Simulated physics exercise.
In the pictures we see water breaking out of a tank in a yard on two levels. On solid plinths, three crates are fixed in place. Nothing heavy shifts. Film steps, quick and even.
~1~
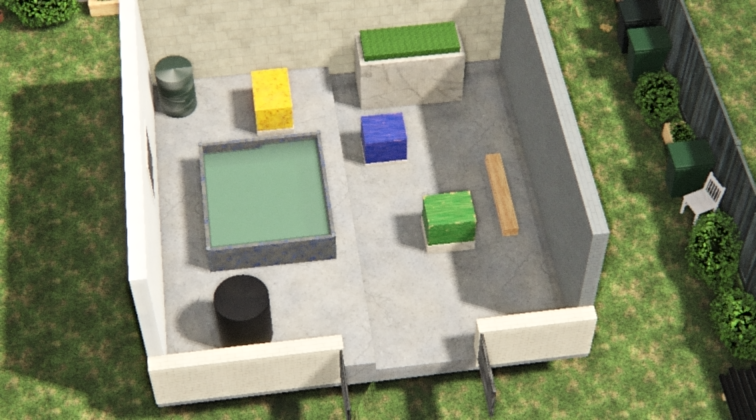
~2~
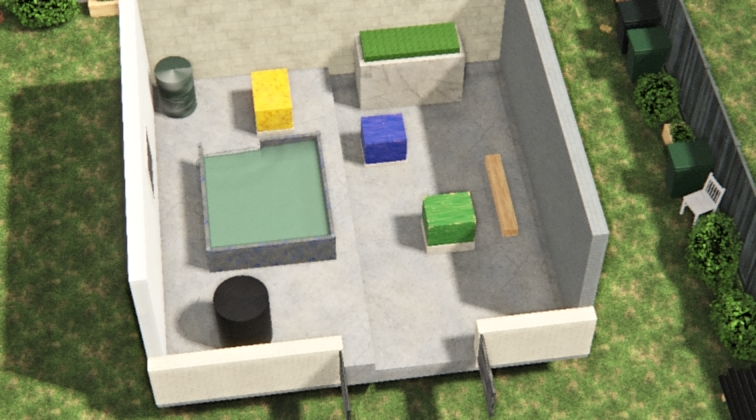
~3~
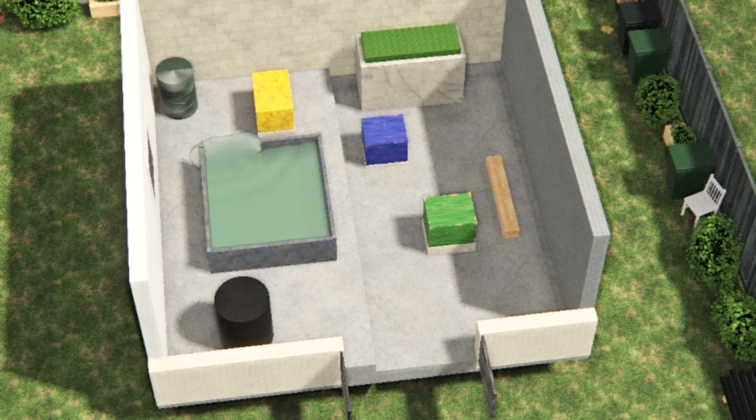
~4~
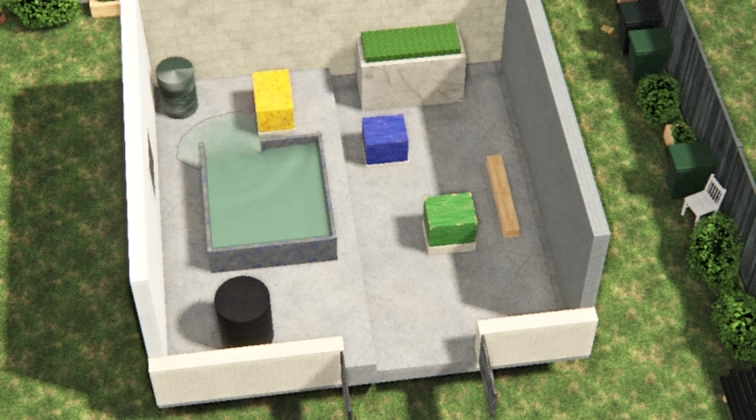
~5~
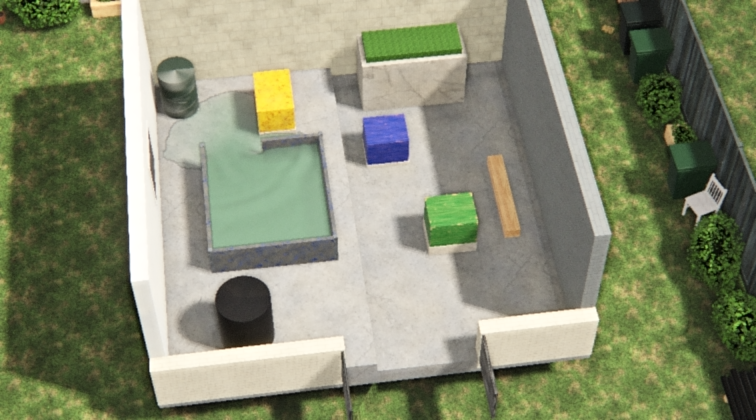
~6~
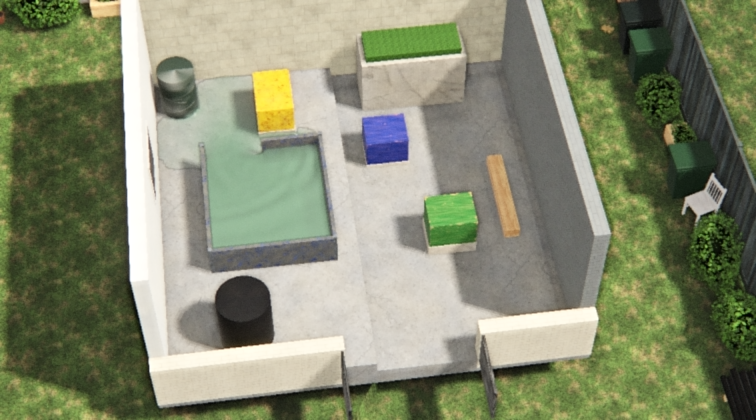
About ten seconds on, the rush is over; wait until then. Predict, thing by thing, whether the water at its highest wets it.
In the end the yellow crate ends up with water on it; the green crate ends up clear of the water; the blue crate ends up with water on it.
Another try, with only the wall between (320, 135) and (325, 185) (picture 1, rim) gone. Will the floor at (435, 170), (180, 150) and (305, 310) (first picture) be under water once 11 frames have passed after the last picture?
Point one: Reached. Point two: Not reached. Point three: Not reached.
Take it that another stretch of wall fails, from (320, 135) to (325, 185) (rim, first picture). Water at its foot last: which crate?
That would be the yellow-painted one.
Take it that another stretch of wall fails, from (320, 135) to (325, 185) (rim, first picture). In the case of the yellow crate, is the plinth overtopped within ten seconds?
Looks like the yellow crate holds out.
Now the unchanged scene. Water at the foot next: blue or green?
Answer: The blue one.
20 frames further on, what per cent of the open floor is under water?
I reckon 30 per cent or so.
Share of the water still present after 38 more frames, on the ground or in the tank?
About 100 per cent.
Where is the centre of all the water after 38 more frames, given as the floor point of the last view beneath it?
(277, 172).
A moment on, water covers 15 % of the floor; the yellow crate water round its plinth, the green crate not reached, the blue crate water round its plinth.
Next, water covers 20 % of the floor; the yellow crate water round its plinth, the green crate not reached, the blue crate water round its plinth.
Then, water covers 30 % of the floor; the yellow crate water round its plinth, the green crate not reached, the blue crate water round its plinth.
Later, water covers 60 % of the floor; the yellow crate water round its plinth, the green crate water round its plinth, the blue crate water round its plinth.
In the end, water covers 85 % of the floor; the yellow crate was topped, the green crate stayed above the water, the blue crate was topped.
